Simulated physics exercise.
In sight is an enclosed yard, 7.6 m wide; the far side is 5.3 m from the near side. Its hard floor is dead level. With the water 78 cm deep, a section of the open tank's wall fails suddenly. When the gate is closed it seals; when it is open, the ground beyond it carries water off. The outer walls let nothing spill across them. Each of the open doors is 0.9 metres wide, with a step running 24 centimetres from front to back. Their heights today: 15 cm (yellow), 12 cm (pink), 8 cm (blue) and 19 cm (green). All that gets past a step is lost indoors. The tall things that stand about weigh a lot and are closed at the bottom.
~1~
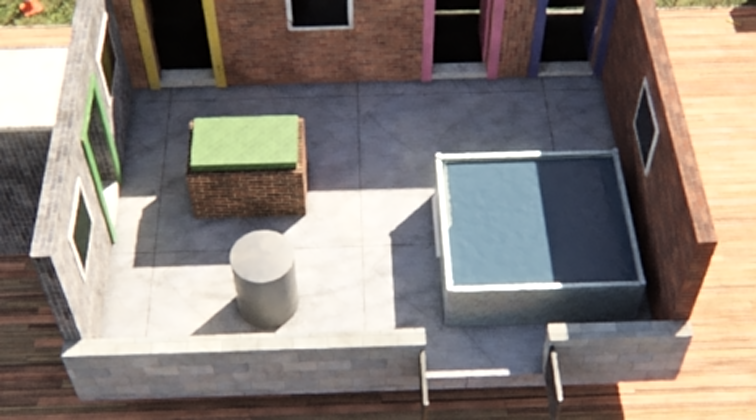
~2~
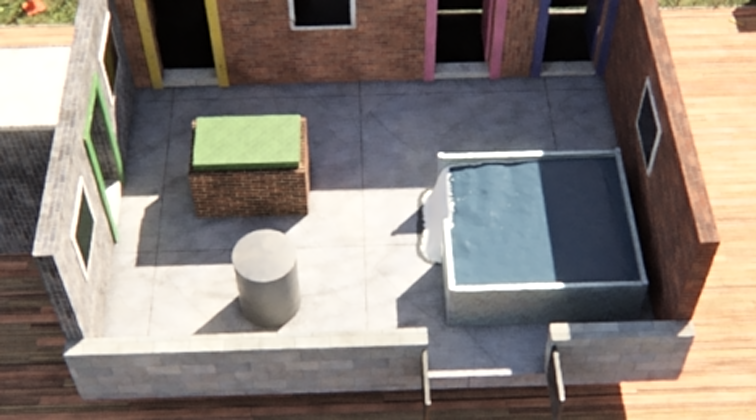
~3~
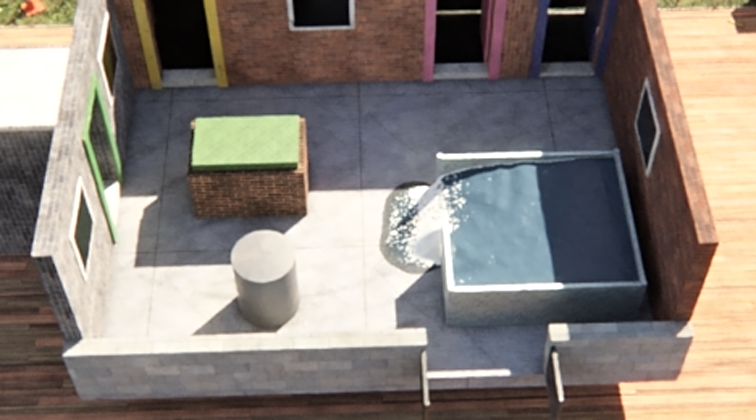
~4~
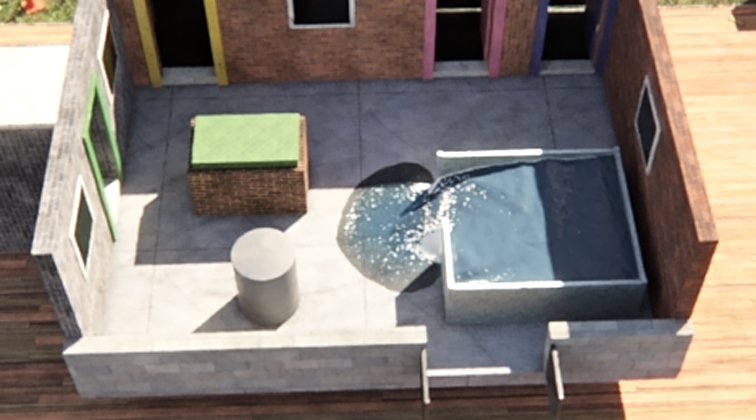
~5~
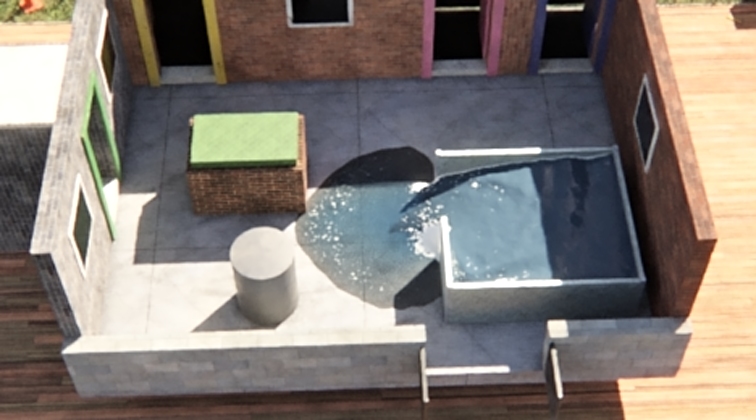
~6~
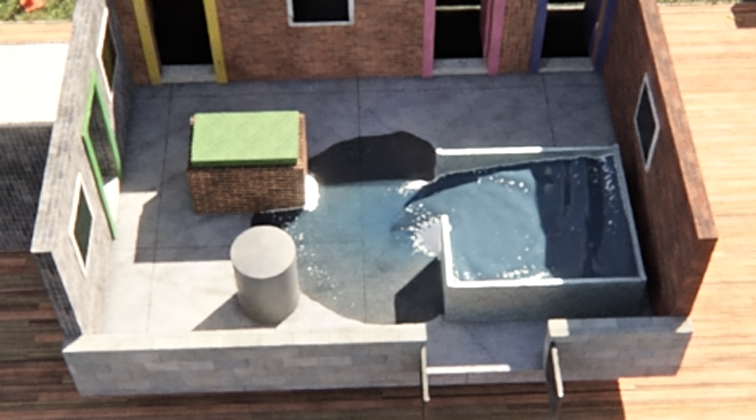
Water burst through the left side of a large open tank in a walled yard, splashed onto the grey floor, and spread left in a widening pool to the green-topped brick block and grey cylinder.
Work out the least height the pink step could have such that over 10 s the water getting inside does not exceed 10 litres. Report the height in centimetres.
The least height is about 5 cm.
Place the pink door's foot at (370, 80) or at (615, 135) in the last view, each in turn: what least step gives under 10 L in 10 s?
You'd want roughly 21 cm there first, then roughly 11.0 cm.
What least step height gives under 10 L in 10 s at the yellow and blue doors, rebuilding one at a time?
Some 18 cm for yellow, some 11.0 cm for blue.
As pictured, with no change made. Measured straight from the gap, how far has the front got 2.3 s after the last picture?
Reach: Approx. 5.6 m.
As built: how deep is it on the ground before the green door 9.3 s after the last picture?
Roughly 11.5 cm deep.
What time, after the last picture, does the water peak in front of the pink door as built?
Some 8.5 s, more or less.
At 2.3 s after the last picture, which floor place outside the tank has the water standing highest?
Around pixel (99, 356).
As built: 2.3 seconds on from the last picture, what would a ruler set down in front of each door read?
Lab note, cm: Yellow 10; pink 4; blue 0; green 18.
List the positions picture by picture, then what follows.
The first picture shows the open tank at (536, 221) is whole and still, 78 cm deep; the pink door at (462, 33) is dry.
In the second picture, water pours out at (444, 212) and has run 0.3 m, to (422, 253); about 9 cm deep outside, 78 cm at the back.
In the third picture, the front is at (387, 251), 0.8 m from the gap at (443, 215); 1.0 m2 of floor is wet, 78 cm left at the back.
In the fourth picture, the gap is at (443, 214), the front 1.4 m out at (346, 247); the back of the open tank holds 78 cm.
In the fifth picture, the front is at (303, 241), 2.0 m from the gap at (442, 213); 4.1 m2 of floor is wet, 78 cm left at the back.
In the sixth picture, the front is at a hidden place, 2.7 m from the gap at (442, 212); 5.9 m2 of floor is wet, 74 cm left at the back; the pink door at (463, 29), 3.0 m from the gap, is still 1.8 m from the nearest water.
Then, 0.7 s after the last picture water covers 35 % of the floor, deepest (48 cm) near (435, 219); it has not reached the pink door.
Then, 2.3 s after the last picture water covers 65 % of the floor, deepest (42 cm) near (99, 356); 4 cm at the pink door, 0 litres in over its 12 cm step.
Then, 9.3 s after the last picture water covers 100 % of the floor, deepest (18 cm) near (612, 185); 8 cm at the pink door, 0 litres in over its 12 cm step.
At the pink door as built, the water peaked near 8 cm, 8.7 s after the last picture.
With a step of 4.5 cm, 15 litres would have come in within the 10 s; with 6 cm, 6 litres. So under 10 litres takes about 5 cm.
